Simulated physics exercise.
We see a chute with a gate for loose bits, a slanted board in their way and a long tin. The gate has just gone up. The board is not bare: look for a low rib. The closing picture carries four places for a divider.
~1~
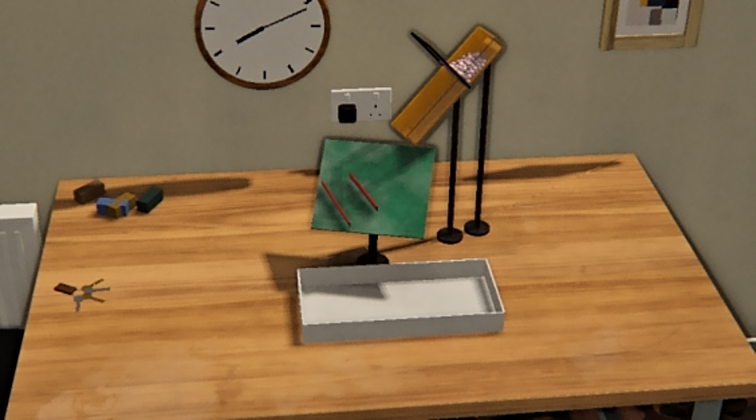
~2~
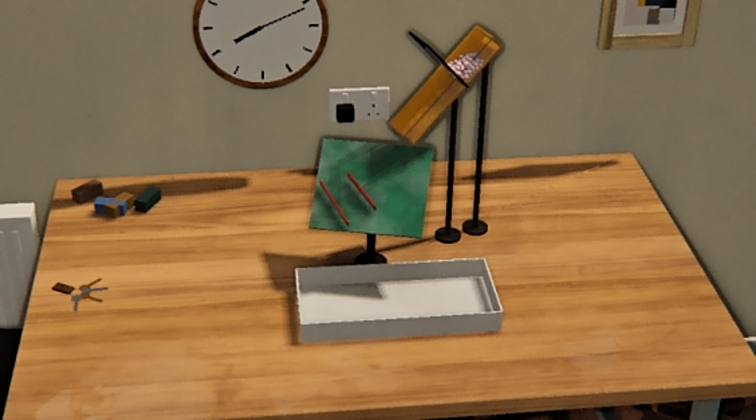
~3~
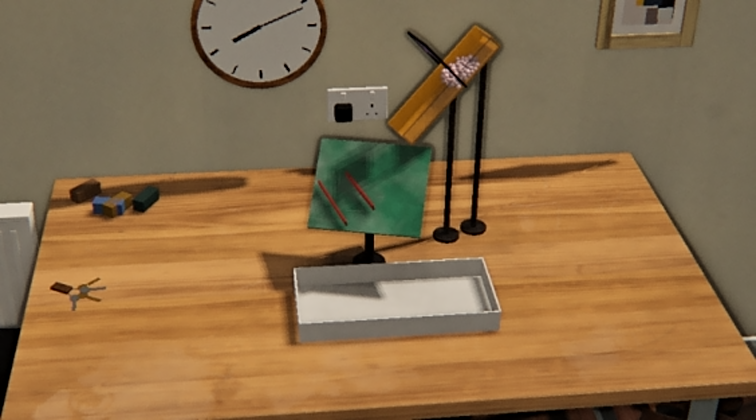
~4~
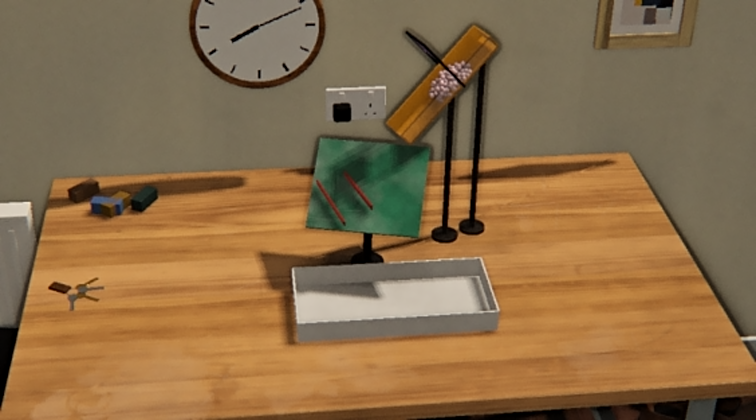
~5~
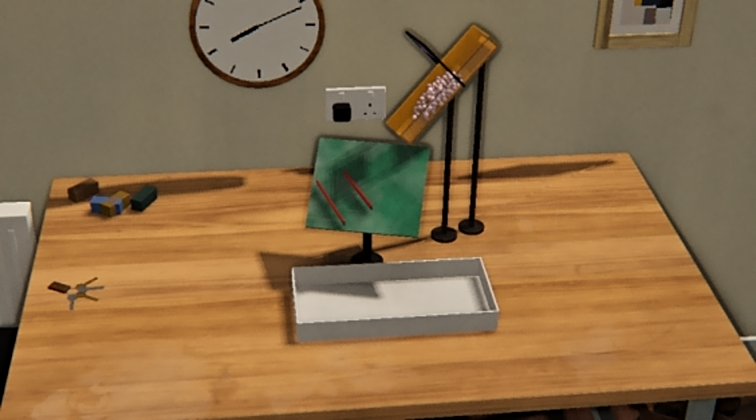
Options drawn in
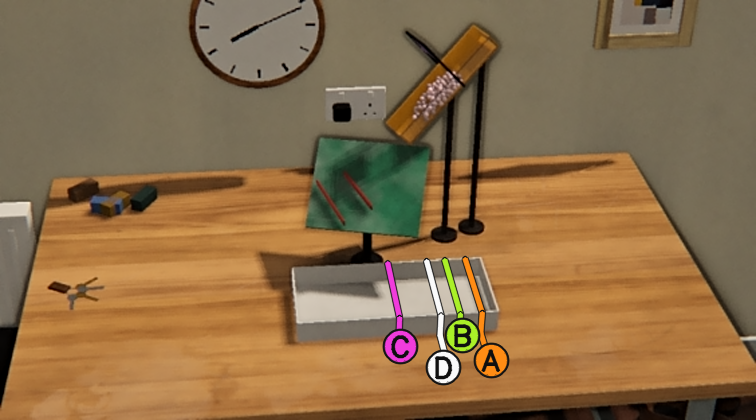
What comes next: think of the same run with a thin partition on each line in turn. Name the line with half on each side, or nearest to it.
I would pick line C.
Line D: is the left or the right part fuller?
The left side.
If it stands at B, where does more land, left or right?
Left.
On the marked copy, line A crosses the front rim at (482, 312); line B crosses the front rim at (460, 313); line C crosses the front rim at (399, 317); line D crosses the front rim at (440, 314).
Choosing A, of what is caught, almost all on the left of the divider, just a few on the right.
Choosing B, of what is caught, almost all on the left of the divider, about a tenth on the right.
Choosing C, of what is caught, roughly a third on the left of the divider, roughly two thirds on the right.
Choosing D, of what is caught, almost all on the left of the divider, about a tenth on the right.
